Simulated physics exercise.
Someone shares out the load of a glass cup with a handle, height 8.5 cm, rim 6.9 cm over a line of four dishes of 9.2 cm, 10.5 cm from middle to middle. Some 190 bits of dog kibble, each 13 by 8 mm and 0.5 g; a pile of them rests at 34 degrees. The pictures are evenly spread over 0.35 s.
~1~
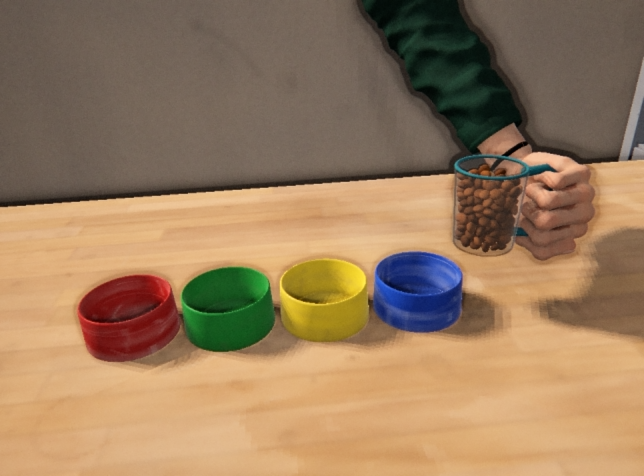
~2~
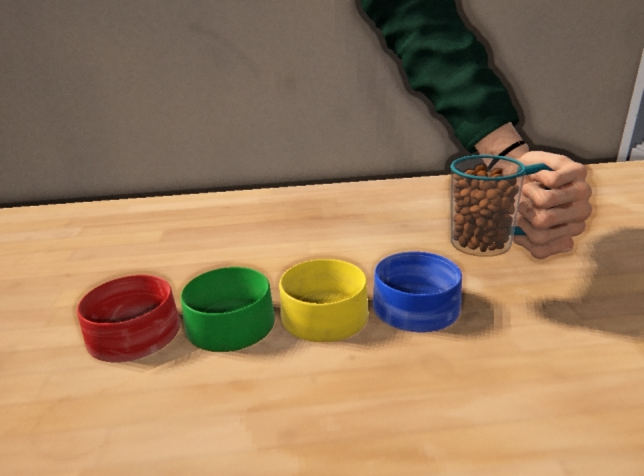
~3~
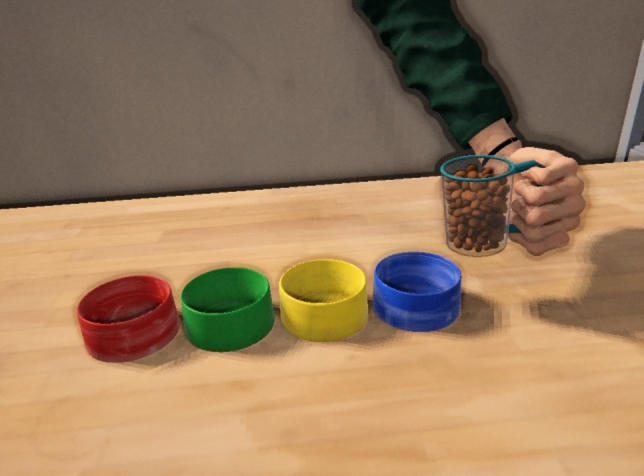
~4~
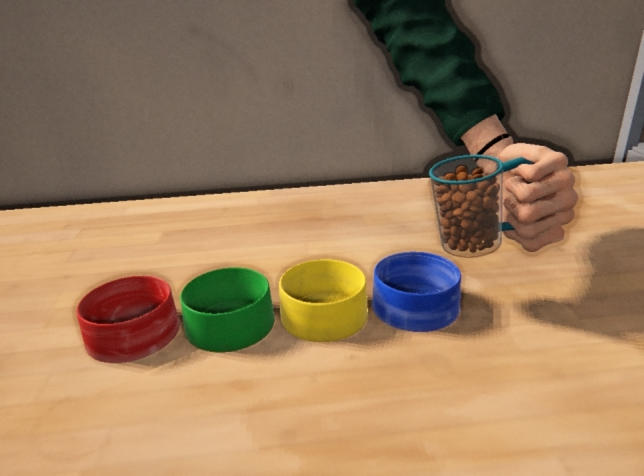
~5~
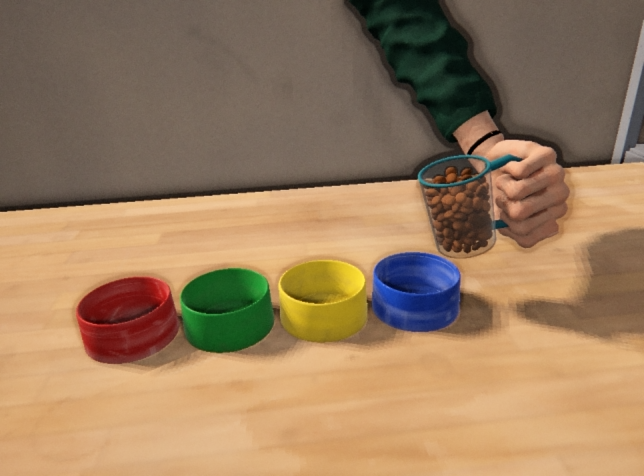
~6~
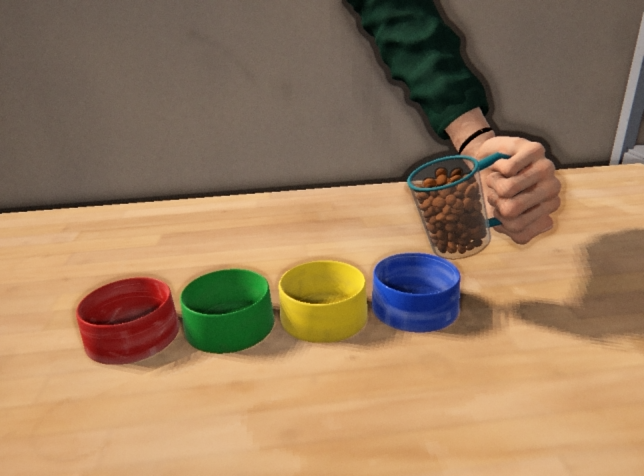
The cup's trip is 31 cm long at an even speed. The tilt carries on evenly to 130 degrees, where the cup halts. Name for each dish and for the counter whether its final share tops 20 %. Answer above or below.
Red below, blue below, green above, yellow below, counter below.
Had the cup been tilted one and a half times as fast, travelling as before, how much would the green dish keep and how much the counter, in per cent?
Then: Green 10; counter 20.
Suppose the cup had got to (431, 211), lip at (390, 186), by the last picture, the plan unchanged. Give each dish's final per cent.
Red 80, blue 0, green 0, yellow 0.
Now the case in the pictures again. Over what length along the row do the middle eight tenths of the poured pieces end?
About 5 cm.
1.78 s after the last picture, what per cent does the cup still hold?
Roughly 20 per cent.
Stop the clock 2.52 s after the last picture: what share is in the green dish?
Near 95 per cent so far.
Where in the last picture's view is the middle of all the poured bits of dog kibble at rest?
Around (221, 309).
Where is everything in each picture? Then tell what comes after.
The first picture shows cup at (487, 206), tilt 0 degrees, lip at (458, 169), moved 0.0 cm; middle of the pieces at (490, 212); blue dish at (418, 272); yellow dish at (323, 281); green dish at (226, 289); red dish at (126, 298).
The second picture shows cup at (484, 206), tilt 1 degrees, lip at (454, 170), moved 0.2 cm; middle of the pieces at (487, 212).
The third picture shows cup at (477, 206), tilt 5 degrees, lip at (444, 173), moved 1.0 cm; middle of the pieces at (480, 212).
The fourth picture shows cup at (468, 207), tilt 9 degrees, lip at (432, 177), moved 1.8 cm; middle of the pieces at (472, 212).
The fifth picture shows cup at (460, 208), tilt 14 degrees, lip at (421, 181), moved 2.6 cm; middle of the pieces at (464, 213).
The sixth picture shows cup at (452, 209), tilt 18 degrees, lip at (410, 185), moved 3.4 cm; middle of the pieces at (456, 213); blue dish at (416, 273); yellow dish at (322, 282); green dish at (225, 291); red dish at (124, 301).
Then, 1.07 s after the last picture, tilt 85 degrees; cup holds 95 %.
Then, 1.78 s after the last picture, tilt 128 degrees; cup holds 20 %, green 75 %.
Then, 2.52 s after the last picture, tilt 130 degrees; cup holds 0 %, green 95 %.
In the end, red 0 %, blue 0 %, green 95 %, yellow 0 %, counter 5 %.
